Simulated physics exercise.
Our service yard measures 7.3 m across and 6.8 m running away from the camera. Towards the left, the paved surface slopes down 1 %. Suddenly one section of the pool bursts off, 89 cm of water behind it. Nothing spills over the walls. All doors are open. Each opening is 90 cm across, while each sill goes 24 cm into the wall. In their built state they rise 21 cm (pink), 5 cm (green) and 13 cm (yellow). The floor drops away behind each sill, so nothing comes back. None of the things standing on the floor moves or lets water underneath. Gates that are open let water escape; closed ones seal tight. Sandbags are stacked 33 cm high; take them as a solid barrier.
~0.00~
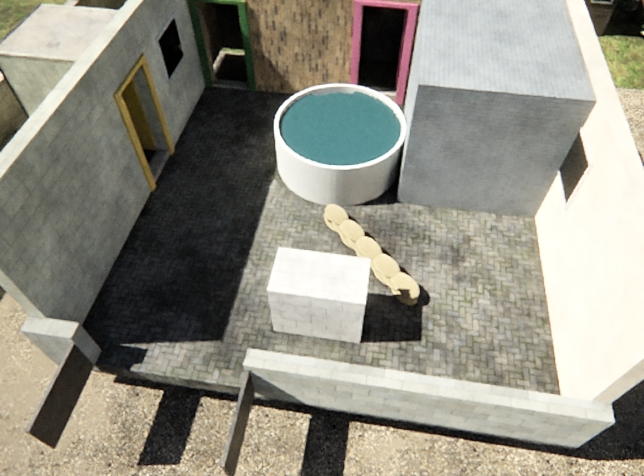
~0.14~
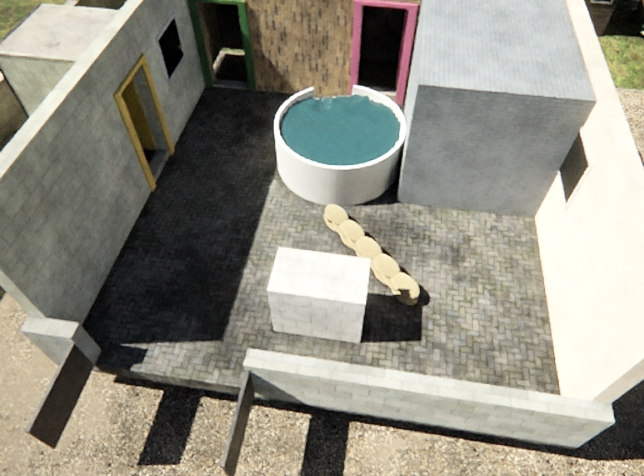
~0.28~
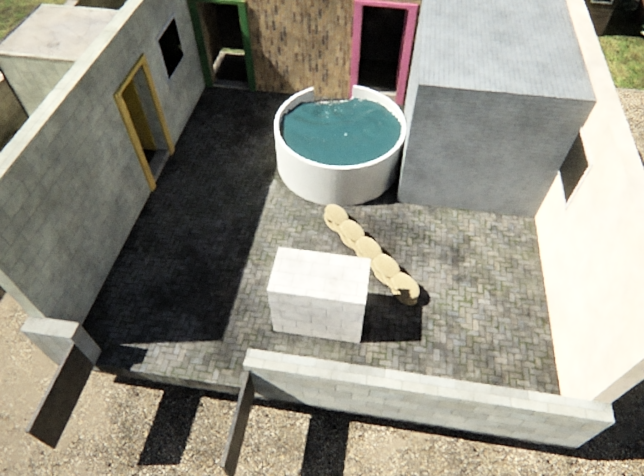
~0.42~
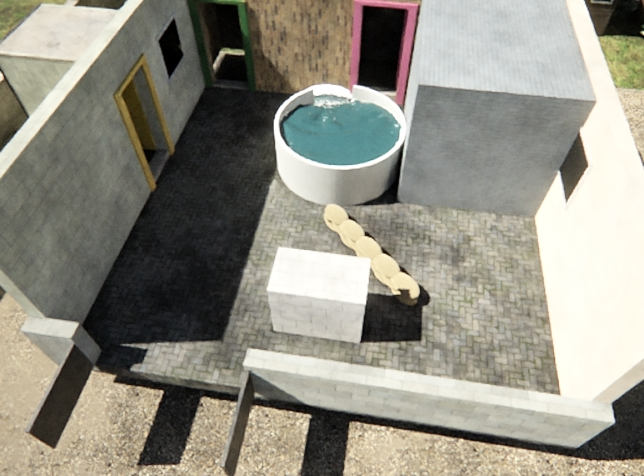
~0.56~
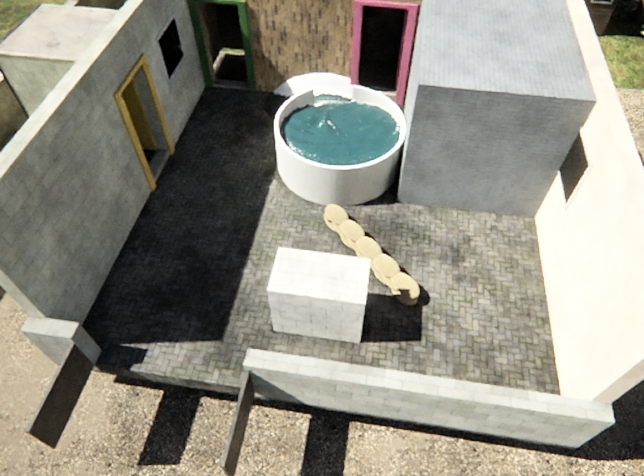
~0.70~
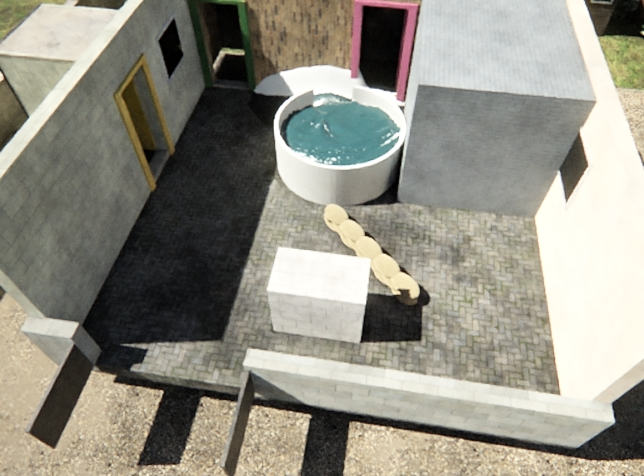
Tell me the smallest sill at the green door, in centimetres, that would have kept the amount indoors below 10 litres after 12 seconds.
The smallest that would have done is close to 34 cm.
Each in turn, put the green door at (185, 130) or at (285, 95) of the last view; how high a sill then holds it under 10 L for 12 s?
You'd want about 26 cm there first, then about 35 cm.
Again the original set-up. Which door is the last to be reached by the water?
Yellow.
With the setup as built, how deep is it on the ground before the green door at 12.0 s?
Depth: Near 11.0 cm.
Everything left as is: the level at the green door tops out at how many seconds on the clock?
2.4 s.
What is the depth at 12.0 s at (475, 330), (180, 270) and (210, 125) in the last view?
I'd read roughly 1, 3 and 11 cm there.
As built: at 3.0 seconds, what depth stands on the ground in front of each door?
Door depths (cm): Pink = 28, green = 17, yellow = 12.
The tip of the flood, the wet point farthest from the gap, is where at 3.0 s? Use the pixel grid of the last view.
At about (98, 295).
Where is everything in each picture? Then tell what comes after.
Still water, 89 cm deep, in the pool at (340, 126); the green door at (225, 49) is dry, in the first picture.
The front is at a hidden place, 0.3 m from the gap on the far side; 0.2 m2 of floor is wet, 89 cm left at the back, in the second picture.
The front is at a hidden place, 0.8 m from the gap on the far side; 0.9 m2 of floor is wet, 89 cm left at the back, in the third picture.
The front is at (298, 94), 1.3 m from the gap on the far side; 1.7 m2 of floor is wet, 89 cm left at the back, in the fourth picture.
The front is at (272, 92), 1.6 m from the gap on the far side; 2.5 m2 of floor is wet, 86 cm left at the back, in the fifth picture.
Water pours out on the far side and has run 2.0 m, to (253, 90); about 8 cm deep outside, 78 cm at the back; the green door at (225, 49), 2.7 m from the gap, is still 0.5 m from the nearest water, in the sixth picture.
After 1.4 s water covers 15 % of the floor, deepest (64 cm) near (332, 101); 11 cm at the green door, 0 litres in over its 5 cm sill.
After 3.0 s water covers 35 % of the floor, deepest (49 cm) near (332, 101); 17 cm at the green door, 75 litres in over its 5 cm sill.
After 12.0 s water covers 75 % of the floor, deepest (15 cm) near (200, 98); 11 cm at the green door, 490 litres in over its 5 cm sill.
At the green door as built, the water arrived by 0.9 s and peaked near 21 cm at 2.4 s.
With a sill of 28.5 cm, 33 litres would have come in within the 12 s; with 39 cm, 3 litres. So under 10 litres takes about 34 cm.
